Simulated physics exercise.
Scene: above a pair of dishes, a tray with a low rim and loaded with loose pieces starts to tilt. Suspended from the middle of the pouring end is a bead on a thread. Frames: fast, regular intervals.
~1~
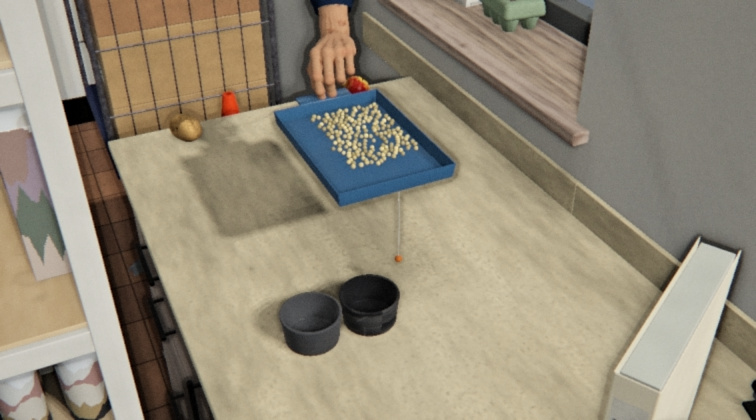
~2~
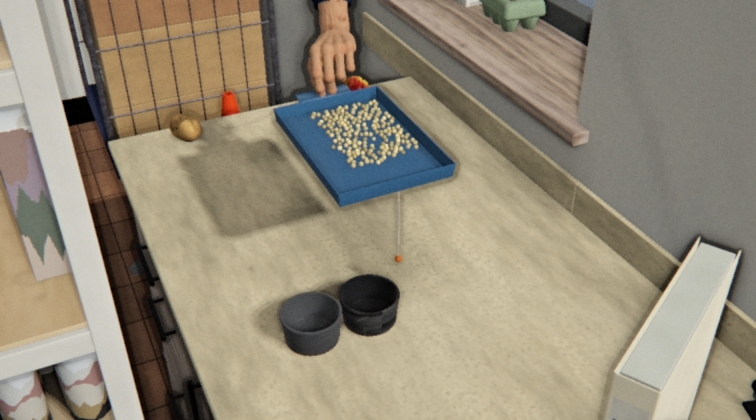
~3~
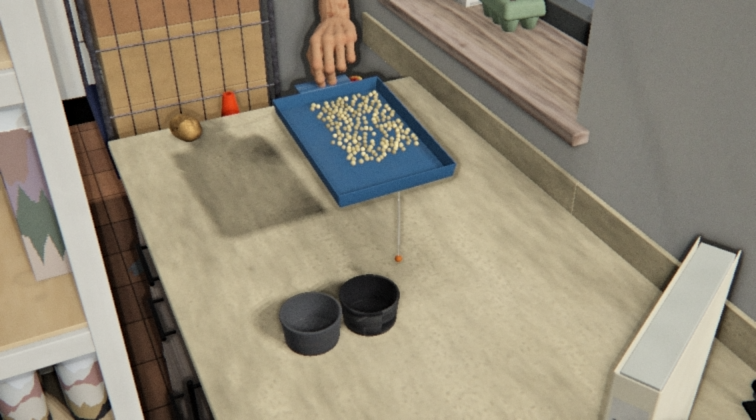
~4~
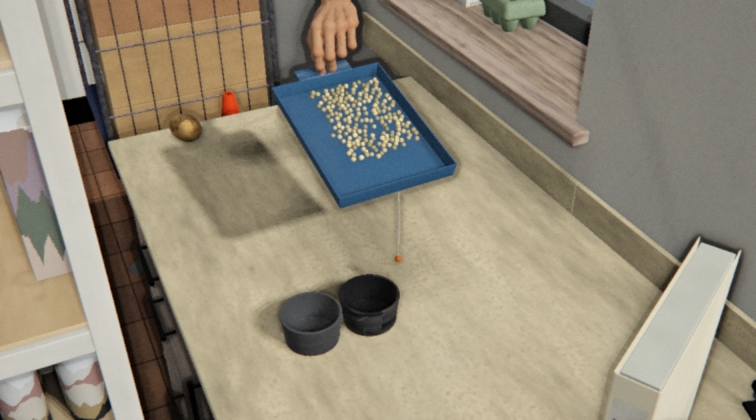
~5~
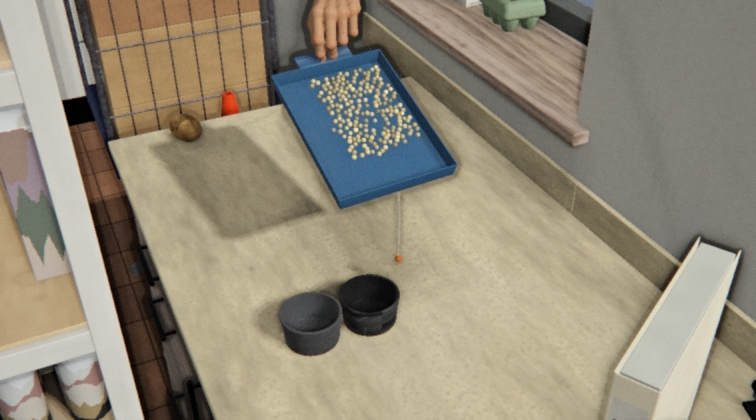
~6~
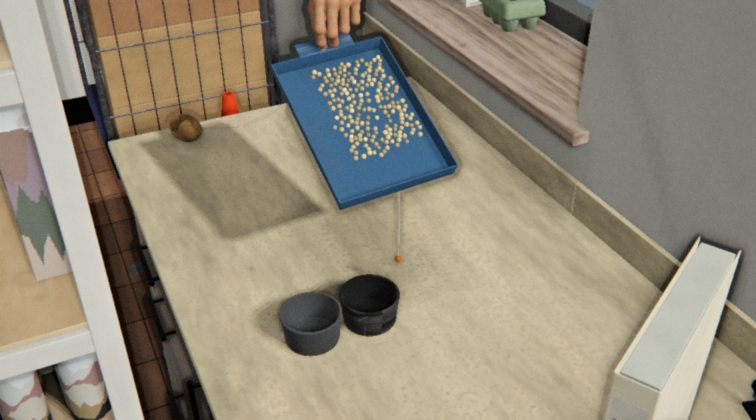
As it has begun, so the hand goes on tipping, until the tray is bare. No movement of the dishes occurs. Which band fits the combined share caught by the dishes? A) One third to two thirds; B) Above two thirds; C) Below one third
Answer: A.
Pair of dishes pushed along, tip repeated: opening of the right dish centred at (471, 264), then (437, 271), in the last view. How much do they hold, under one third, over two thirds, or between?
In order: Below one third, then in the middle band.
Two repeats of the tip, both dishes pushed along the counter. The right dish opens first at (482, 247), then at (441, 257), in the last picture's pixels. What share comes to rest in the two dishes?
In the first position around 0 percent, in the second around 10 percent.
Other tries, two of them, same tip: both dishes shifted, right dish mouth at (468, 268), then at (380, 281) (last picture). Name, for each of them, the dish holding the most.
The first time it's the one placed on the left, and the second time it's the one placed on the right.
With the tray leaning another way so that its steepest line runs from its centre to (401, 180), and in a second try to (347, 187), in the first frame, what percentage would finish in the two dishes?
0 and 50 per cent, in that order.
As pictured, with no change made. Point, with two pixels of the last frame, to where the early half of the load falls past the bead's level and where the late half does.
First roughly (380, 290), then roughly (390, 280).
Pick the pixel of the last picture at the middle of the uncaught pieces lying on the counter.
Estimate: Around (423, 349).
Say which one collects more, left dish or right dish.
The answer is the one at right.
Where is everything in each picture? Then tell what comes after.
Corners of the pouring end (340, 193) and (453, 163), level; middle of the load (357, 134), soya beans; left dish (322, 341); right dish (382, 321); bead on its thread (398, 259), in the first picture.
Corners of the pouring end (340, 193) and (453, 163), level; middle of the load (357, 132), in the second picture.
Corners of the pouring end (340, 195) and (453, 163), tipped barely, lowest at the left corner; middle of the load (357, 126), in the third picture.
Corners of the pouring end (341, 197) and (454, 163), tipped a little, lowest at the left corner; middle of the load (358, 117), in the fourth picture.
Corners of the pouring end (341, 199) and (455, 164), tipped clearly, lowest at the left corner; middle of the load (358, 109), in the fifth picture.
Corners of the pouring end (341, 201) and (455, 164), tipped clearly, lowest at the left corner; middle of the load (360, 105), every one on the move; left dish (322, 341); right dish (382, 321), in the sixth picture.
Just after the last frame, tray tipped steeply; the larger part on the tray; roughly a quarter in the air.
A moment on, tray tipped past a quarter turn; roughly half on the tray; just a few in the left dish; about a tenth in the right dish; roughly a quarter outside both; about a tenth in the air.
Further on, tray tipped past a quarter turn; just a few in the left dish; roughly half in the right dish; roughly half outside both.
When it is over, tray tipped past a quarter turn; just a few in the left dish; roughly half in the right dish; roughly half outside both.
